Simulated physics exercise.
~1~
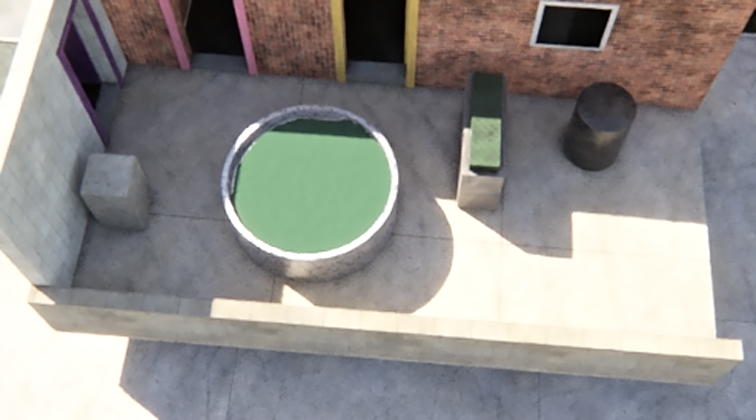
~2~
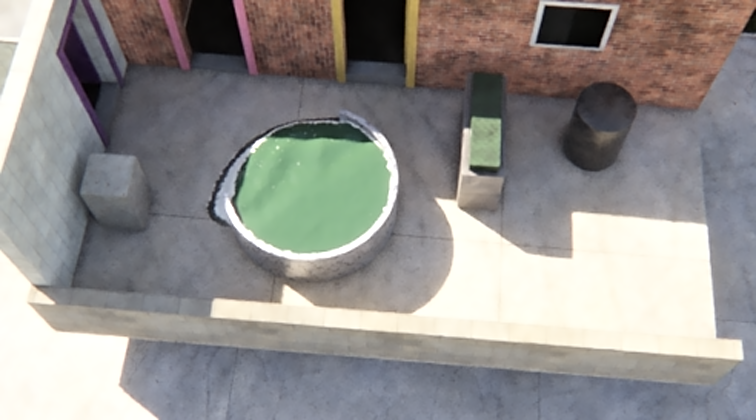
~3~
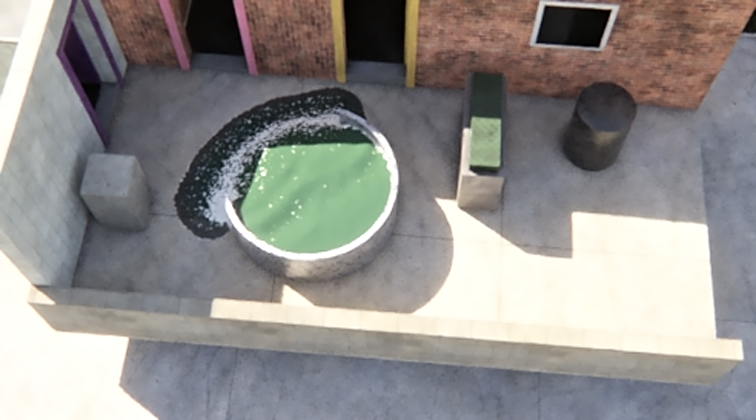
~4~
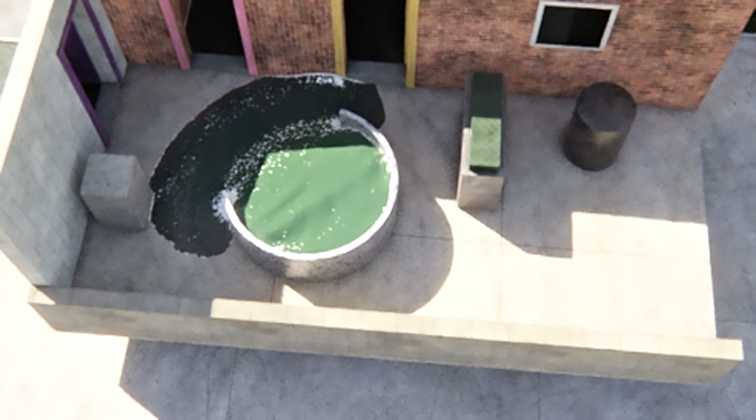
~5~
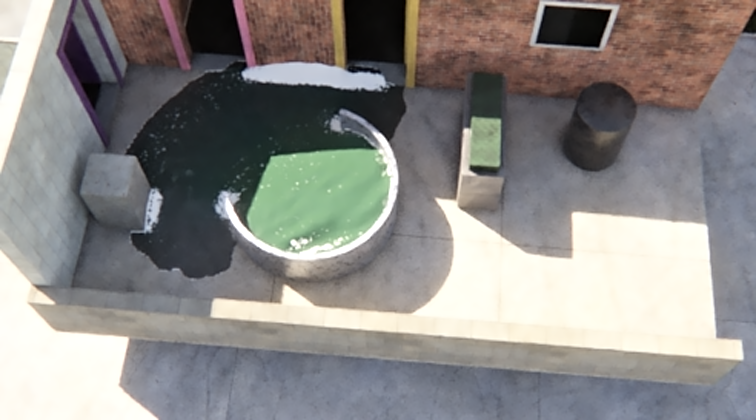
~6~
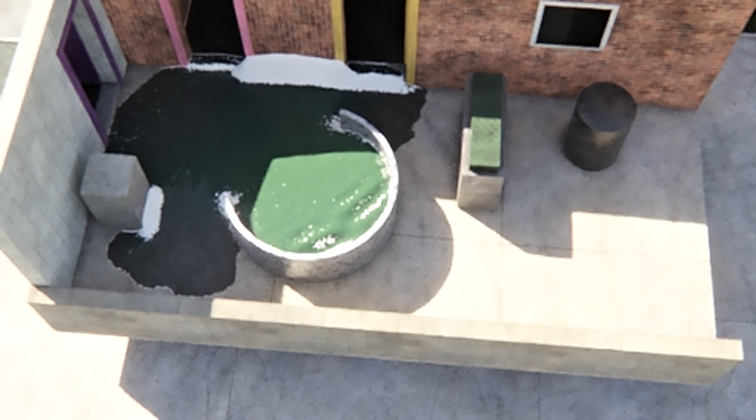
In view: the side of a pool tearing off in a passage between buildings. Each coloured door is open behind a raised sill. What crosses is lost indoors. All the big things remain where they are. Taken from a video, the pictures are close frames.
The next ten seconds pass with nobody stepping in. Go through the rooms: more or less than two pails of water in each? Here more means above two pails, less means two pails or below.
Yellow door: Less; purple door: More; pink door: More.
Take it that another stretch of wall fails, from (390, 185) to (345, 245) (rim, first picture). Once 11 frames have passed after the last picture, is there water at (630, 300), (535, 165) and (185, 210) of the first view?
First soaked, second unwetted, third unwetted.
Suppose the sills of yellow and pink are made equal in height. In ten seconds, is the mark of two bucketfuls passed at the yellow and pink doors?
Result - the yellow door tops the threshold, and the pink door tops the threshold.
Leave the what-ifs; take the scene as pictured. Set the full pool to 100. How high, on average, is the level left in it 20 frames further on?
About 16 %.
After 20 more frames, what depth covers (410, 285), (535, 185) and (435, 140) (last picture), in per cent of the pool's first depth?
The three come to some 4, 0 and 12 per cent respectively.
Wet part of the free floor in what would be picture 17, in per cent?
I'd guess some 45 per cent.
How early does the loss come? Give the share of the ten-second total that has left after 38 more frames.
My figure: 60 percent.
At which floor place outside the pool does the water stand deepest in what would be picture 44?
Somewhere around (451, 123).
A moment on, water covers 35 % of the floor; the yellow door under two buckets in, the purple door under two buckets in, the pink door over two buckets in.
Next, water covers 45 % of the floor; the yellow door under two buckets in, the purple door far over two buckets in, the pink door far over two buckets in.
Then, water covers 60 % of the floor; the yellow door under two buckets in, the purple door far over two buckets in, the pink door far over two buckets in.
Later, water covers 75 % of the floor; the yellow door under two buckets in, the purple door far over two buckets in, the pink door far over two buckets in.
In the end, water covers 90 % of the floor; the yellow door under two buckets in, the purple door far over two buckets in, the pink door far over two buckets in.
